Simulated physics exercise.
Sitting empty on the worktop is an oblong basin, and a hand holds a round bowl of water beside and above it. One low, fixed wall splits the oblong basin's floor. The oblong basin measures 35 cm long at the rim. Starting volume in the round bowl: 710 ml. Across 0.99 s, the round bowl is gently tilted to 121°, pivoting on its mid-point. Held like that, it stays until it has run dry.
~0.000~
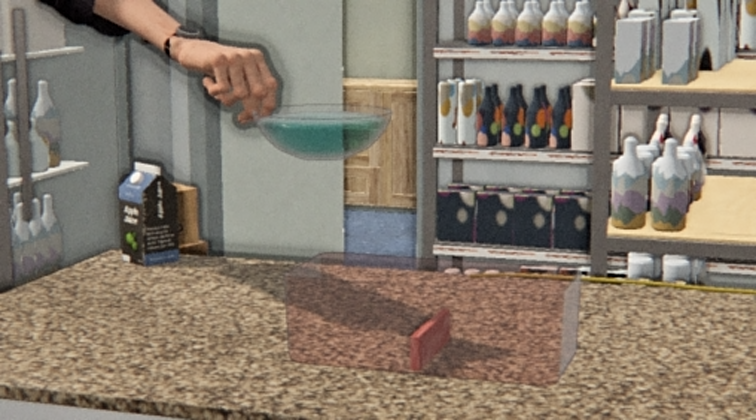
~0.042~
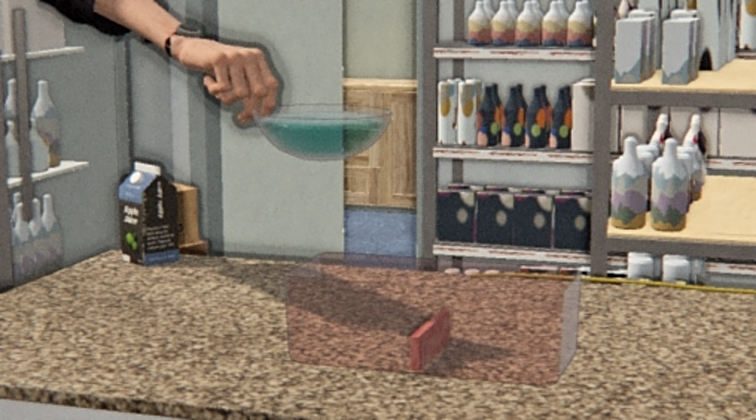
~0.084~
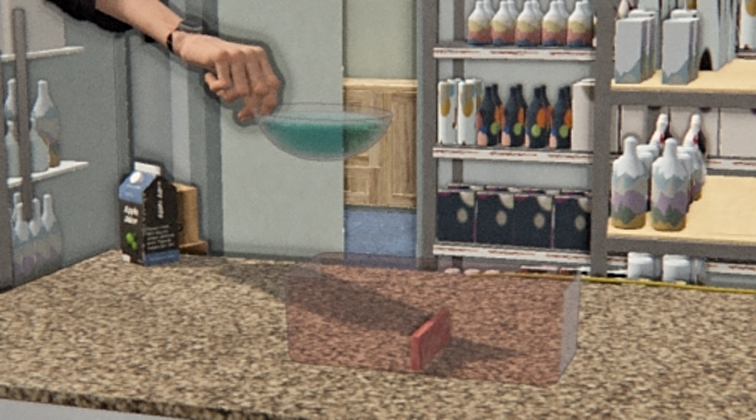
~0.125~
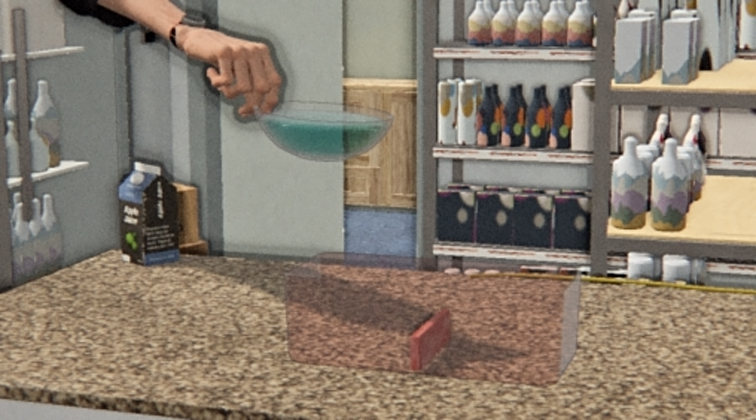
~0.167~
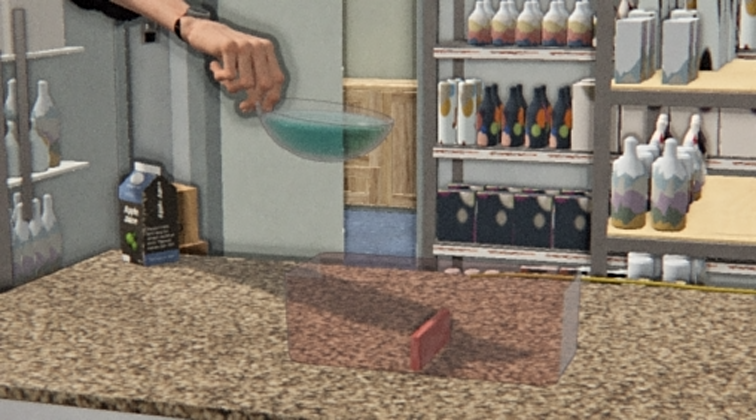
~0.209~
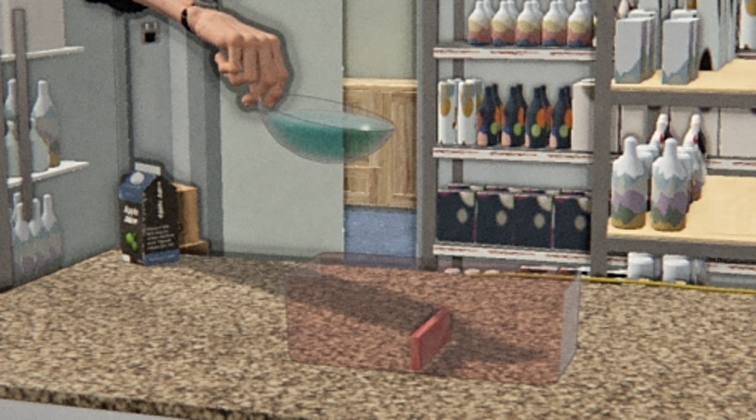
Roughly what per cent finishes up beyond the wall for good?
Roughly 58 per cent.
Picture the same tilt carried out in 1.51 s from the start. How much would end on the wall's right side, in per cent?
70 per cent.
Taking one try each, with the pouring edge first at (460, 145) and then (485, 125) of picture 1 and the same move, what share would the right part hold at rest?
I'd expect close to 85 per cent and then close to 80 per cent.
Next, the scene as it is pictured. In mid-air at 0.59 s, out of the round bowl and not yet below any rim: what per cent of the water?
About 50 per cent.
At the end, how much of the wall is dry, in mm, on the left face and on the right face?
I'd say some 32 mm on the left and some 28 mm on the right.
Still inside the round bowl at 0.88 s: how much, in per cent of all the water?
I'd say some 0 per cent remains.
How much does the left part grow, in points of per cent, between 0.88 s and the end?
Near 0 percent, more or less.
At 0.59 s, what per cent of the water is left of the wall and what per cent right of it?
Around 6 on the left side and 36 on the right side.
After 0.59 s the tilt is 79° and 9 per cent is still to pour, 6 is left of the wall and 35 right of it.
After 0.88 s the tilt is 117° and 0 per cent is still to pour, 40 is left of the wall and 58 right of it.
After 1.17 s the tilt is 121° and 0 per cent is still to pour, 40 is left of the wall and 58 right of it.
After 1.49 s the tilt is 121° and 0 per cent is still to pour, 40 is left of the wall and 58 right of it.
In the end 40 per cent lies left of the wall, 58 right of it and 1 outside.
